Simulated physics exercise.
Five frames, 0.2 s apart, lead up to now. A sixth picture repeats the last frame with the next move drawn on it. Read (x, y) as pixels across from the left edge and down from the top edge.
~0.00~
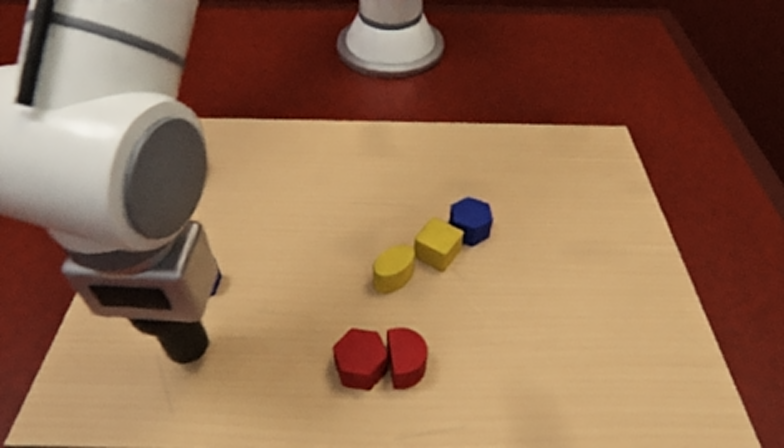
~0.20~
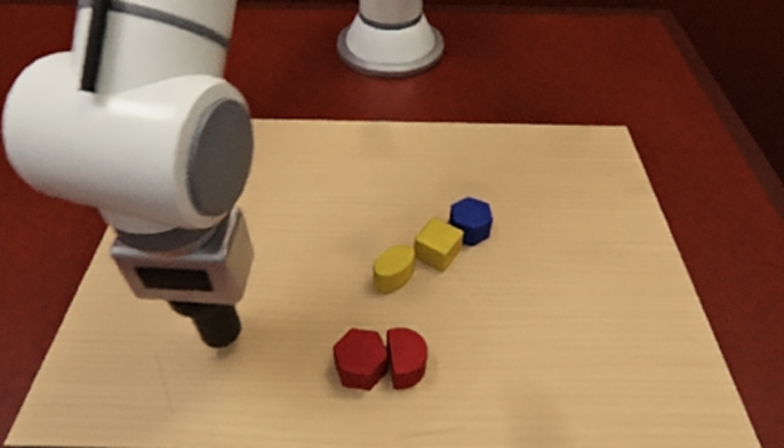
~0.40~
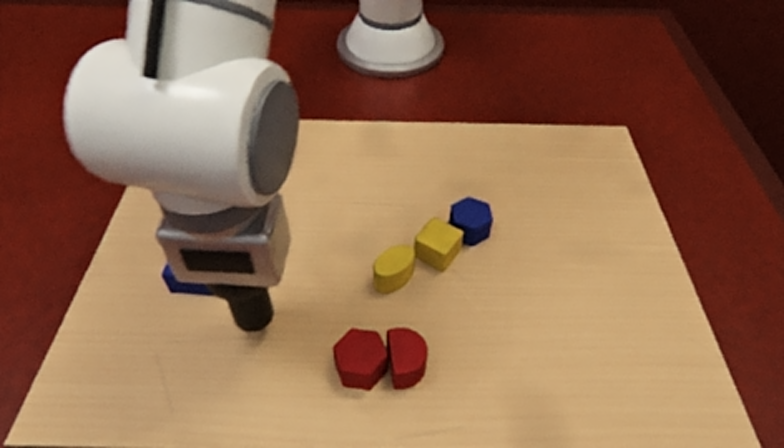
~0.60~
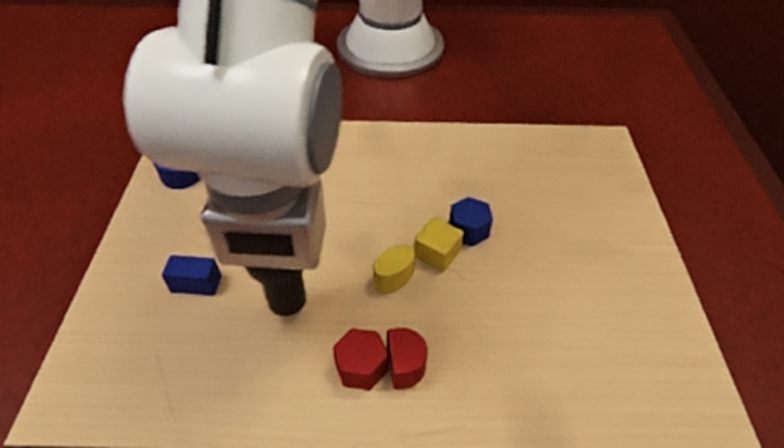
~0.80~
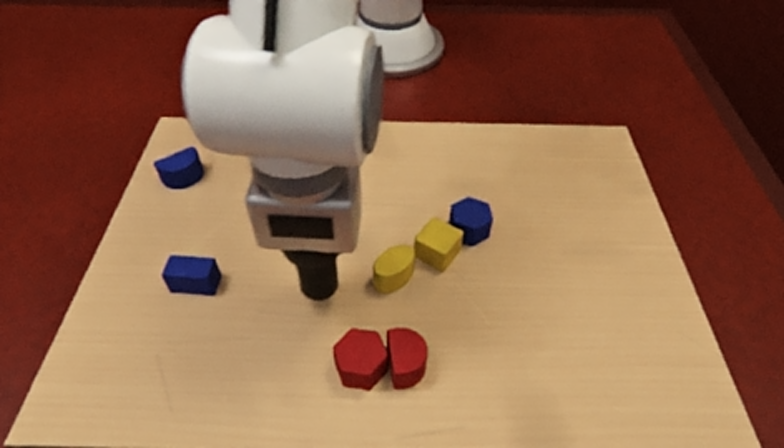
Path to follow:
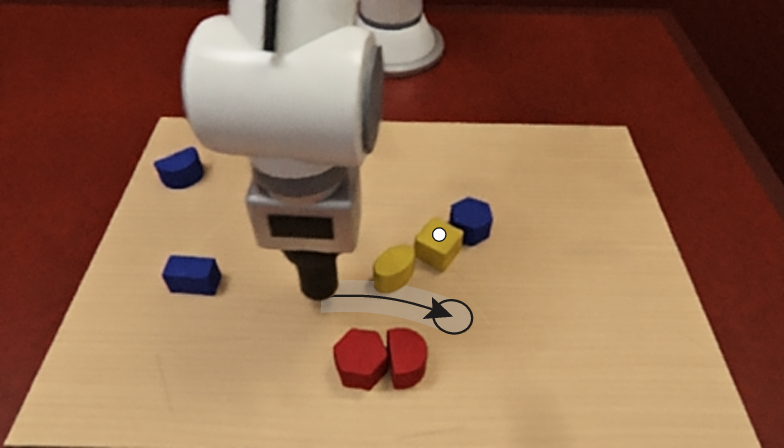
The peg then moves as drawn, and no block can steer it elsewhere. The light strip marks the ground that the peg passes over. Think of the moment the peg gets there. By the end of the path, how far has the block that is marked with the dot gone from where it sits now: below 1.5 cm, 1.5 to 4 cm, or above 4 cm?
Distance: Below 1.5 cm.
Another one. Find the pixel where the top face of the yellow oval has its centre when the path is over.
For the centre of its top, I'd go with (422, 254).
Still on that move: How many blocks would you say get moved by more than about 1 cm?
One block shifts.
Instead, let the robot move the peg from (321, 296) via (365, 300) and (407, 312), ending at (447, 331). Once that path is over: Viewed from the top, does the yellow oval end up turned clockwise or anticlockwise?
Seen from above, counterclockwise.
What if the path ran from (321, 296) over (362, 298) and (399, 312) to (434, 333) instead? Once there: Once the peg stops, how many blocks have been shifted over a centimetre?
One moves.
The line goes from (321, 296) through (388, 298) to (453, 316); the dot is on the yellow square block.
On the path given first. One third of the way, peg at (366, 286); yellow oval at (401, 257).
Two thirds of the way, peg at (411, 293); yellow oval at (421, 254), turned 70° anticlockwise; yellow square block at (440, 232), turned 15° clockwise.
At the end, peg at (454, 306); yellow oval at (422, 254), turned 75° anticlockwise; red half-round block unmoved; yellow square block at (440, 232), turned 15° clockwise.
